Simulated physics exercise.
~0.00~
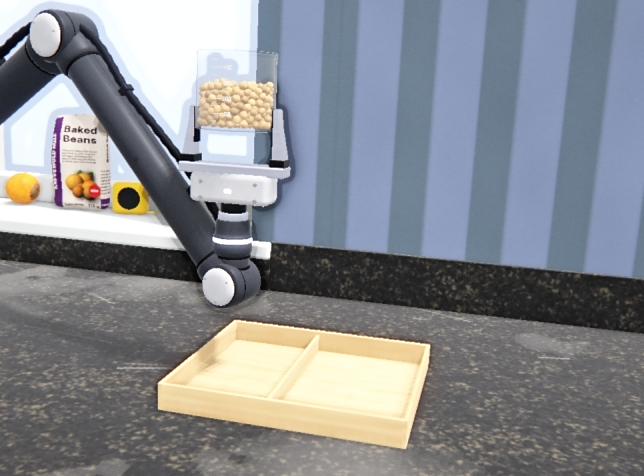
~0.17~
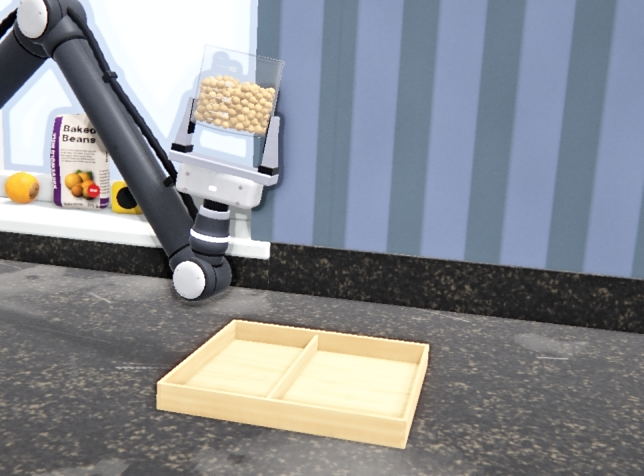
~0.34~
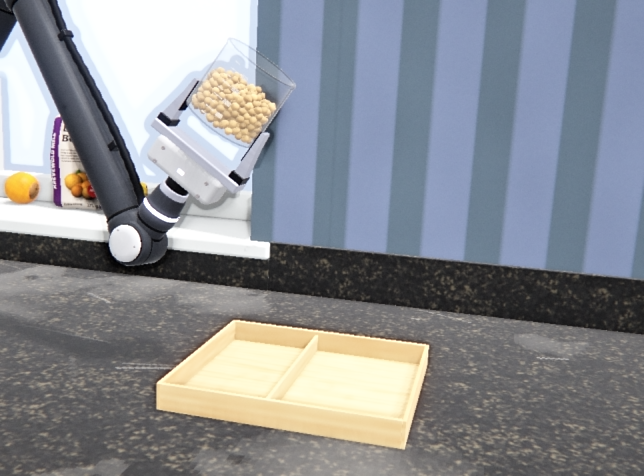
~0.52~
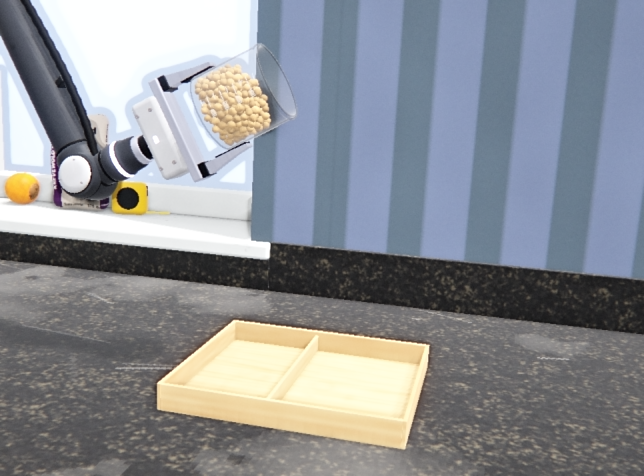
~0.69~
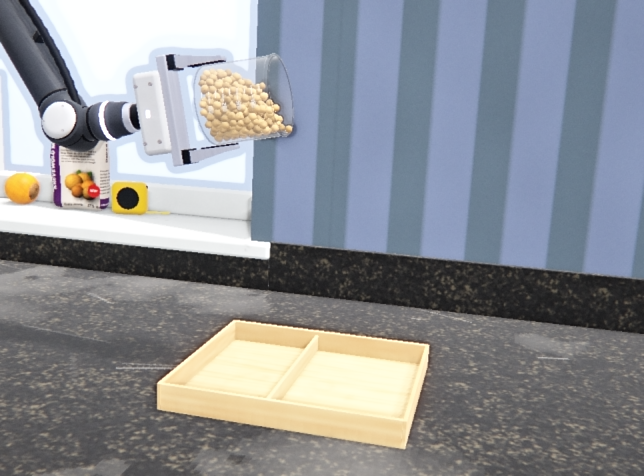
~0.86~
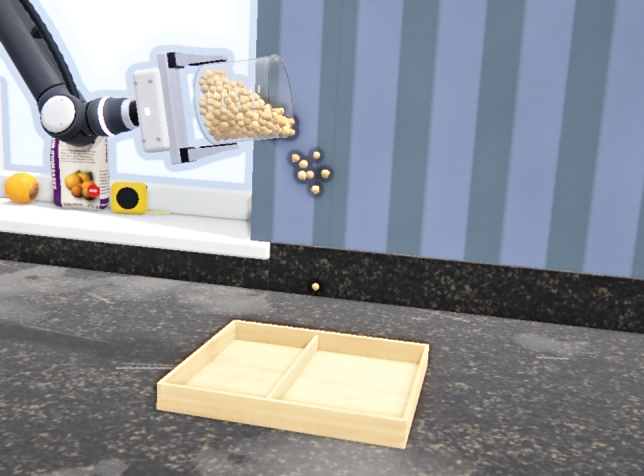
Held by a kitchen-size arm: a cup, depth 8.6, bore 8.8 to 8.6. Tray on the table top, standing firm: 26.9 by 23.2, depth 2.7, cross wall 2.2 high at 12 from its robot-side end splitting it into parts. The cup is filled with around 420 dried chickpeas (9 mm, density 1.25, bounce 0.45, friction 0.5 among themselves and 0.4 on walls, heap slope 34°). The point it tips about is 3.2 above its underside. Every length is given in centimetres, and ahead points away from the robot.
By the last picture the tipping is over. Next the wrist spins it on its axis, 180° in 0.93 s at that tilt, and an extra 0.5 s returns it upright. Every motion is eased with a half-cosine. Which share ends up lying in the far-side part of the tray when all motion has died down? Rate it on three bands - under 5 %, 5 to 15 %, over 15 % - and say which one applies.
The top band, over 15 %.
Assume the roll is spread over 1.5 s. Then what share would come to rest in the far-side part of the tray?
I'd expect approximately 35 per cent then.
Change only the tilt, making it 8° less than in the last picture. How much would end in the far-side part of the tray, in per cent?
Estimate: Around 10 %.
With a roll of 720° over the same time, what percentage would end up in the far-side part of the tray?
Then roughly 30 per cent.
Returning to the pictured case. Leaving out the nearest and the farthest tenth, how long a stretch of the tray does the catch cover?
That stretch is roughly 12 cm long.
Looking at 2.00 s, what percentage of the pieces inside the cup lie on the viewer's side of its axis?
About 35 %.
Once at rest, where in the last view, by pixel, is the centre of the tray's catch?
At about (358, 384).
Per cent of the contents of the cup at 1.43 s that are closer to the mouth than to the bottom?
About 40 per cent.
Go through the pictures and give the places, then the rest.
In the first picture, the cup middle at (236, 92), upright; upper third of the load around (238, 92), from x 200 to 270, top at y 80; 421 in the cup.
In the second picture, the cup middle at (237, 92), tipped 10°; upper third of the load around (234, 92), from x 200 to 270, top at y 80.
In the third picture, the cup middle at (241, 94), tipped 34°; upper third of the load around (227, 90), from x 195 to 270, top at y 70.
In the fourth picture, the cup middle at (244, 98), tipped 62°; upper third of the load around (229, 86), from x 200 to 265, top at y 70.
In the fifth picture, the cup middle at (244, 101), tipped 79°; upper third of the load around (228, 90), from x 200 to 290, top at y 75.
In the sixth picture, the cup middle at (244, 101), tipped 81°; upper third of the load around (227, 95), from x 200 to 325, top at y 75; 413 in the cup, 8 in flight or on a rim.
After 1.43 s, tipped 81°, highest piece 37 above the table; 370 in the cup, 22 in the far-side part, 1 in the robot-side part, 28 in flight or on a rim.
After 2.00 s, tipped 50°, highest piece 36 above the table; 306 in the cup, 104 in the far-side part, 2 in the robot-side part, 2 on the table or floor, 7 in flight or on a rim.
After 2.49 s, upright, highest piece 37 above the table; 306 in the cup, 111 in the far-side part, 2 in the robot-side part, 2 on the table or floor.
After 3.19 s, upright, highest piece 37 above the table; 306 in the cup, 111 in the far-side part, 2 in the robot-side part, 2 on the table or floor.
In the end, 306 in the cup, 111 in the far-side part, 2 in the robot-side part, 2 on the table or floor. That is 26 % in the far-side part of the tray.
